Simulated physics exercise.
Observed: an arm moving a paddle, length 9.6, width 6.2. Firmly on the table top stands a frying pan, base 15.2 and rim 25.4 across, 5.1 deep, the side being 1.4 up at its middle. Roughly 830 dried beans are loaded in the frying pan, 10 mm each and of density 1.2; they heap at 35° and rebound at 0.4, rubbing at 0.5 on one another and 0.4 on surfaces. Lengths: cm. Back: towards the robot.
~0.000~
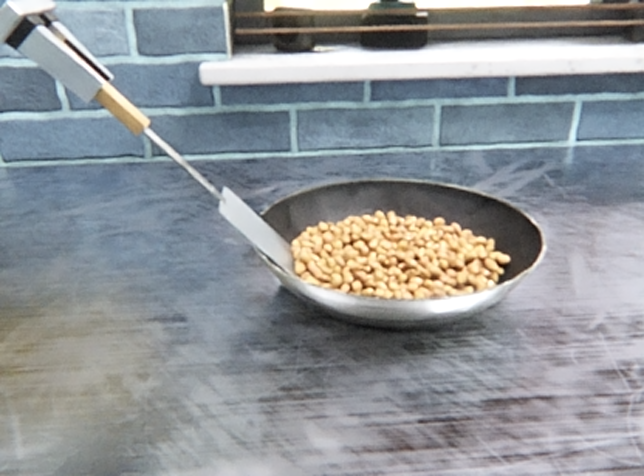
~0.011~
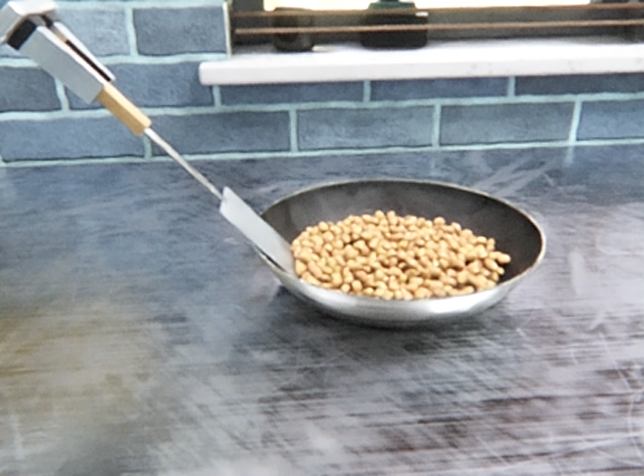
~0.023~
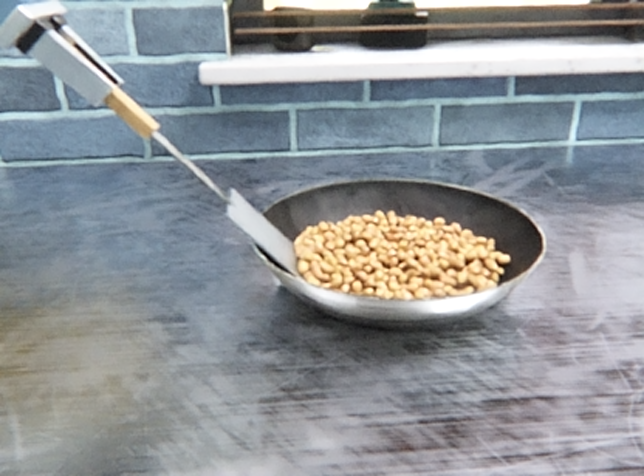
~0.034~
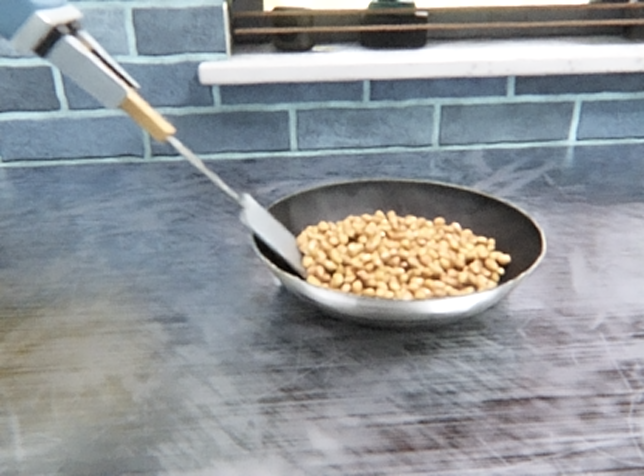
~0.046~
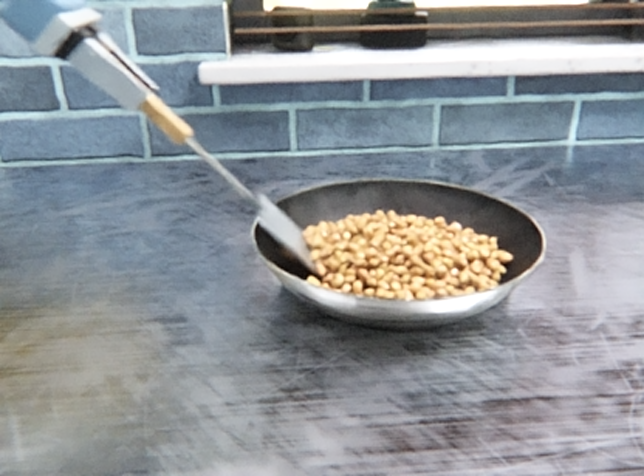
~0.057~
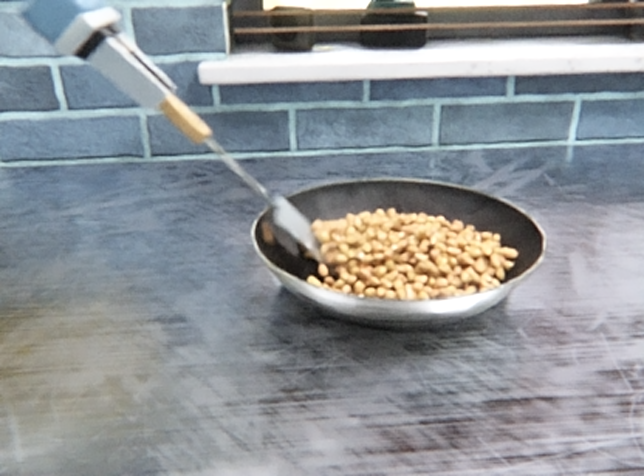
At first, a robot arm holds a paddle still at the left edge of a frying pan heaped with tan beans on a dark table top. The paddle then slides rightward into the pan and pushes against the heap, nudging the nearest beans slightly while the pan stays in place.
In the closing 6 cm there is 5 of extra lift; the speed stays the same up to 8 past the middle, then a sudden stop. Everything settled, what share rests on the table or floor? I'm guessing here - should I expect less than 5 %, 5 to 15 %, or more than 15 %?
You should expect more than 15 %.
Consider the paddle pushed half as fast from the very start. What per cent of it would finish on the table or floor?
Around 10 per cent would finish on the table or floor.
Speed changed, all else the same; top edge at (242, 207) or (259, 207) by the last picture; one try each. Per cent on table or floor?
About 5 and 15 percent.
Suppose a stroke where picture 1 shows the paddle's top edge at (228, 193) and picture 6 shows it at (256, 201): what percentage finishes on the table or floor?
10 %.
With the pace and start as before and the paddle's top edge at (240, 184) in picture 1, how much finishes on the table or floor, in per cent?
20 percent or thereabouts.
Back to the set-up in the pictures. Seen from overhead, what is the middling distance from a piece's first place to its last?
I'd put it at close to 3 centimetres.
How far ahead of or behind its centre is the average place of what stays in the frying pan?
Roughly 3.0 centimetres ahead.
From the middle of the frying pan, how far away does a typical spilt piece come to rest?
Roughly 48 centimetres.
After 0.09 s, sloping 48°, highest piece 11 above the table; 824 in the frying pan, 2 on the blade or in flight.
After 0.12 s, sloping 48°, highest piece 17 above the table; 824 in the frying pan, 2 on the blade or in flight.
After 0.33 s, sloping 48°, highest piece 32 above the table; 656 in the frying pan, 45 on the table or floor, 125 on the blade or in flight.
After 1.38 s, sloping 48°, highest piece 5 above the table; 656 in the frying pan, 170 on the table or floor.
In the end, 656 in the frying pan, 170 on the table or floor. That is 21 % on the table or floor.
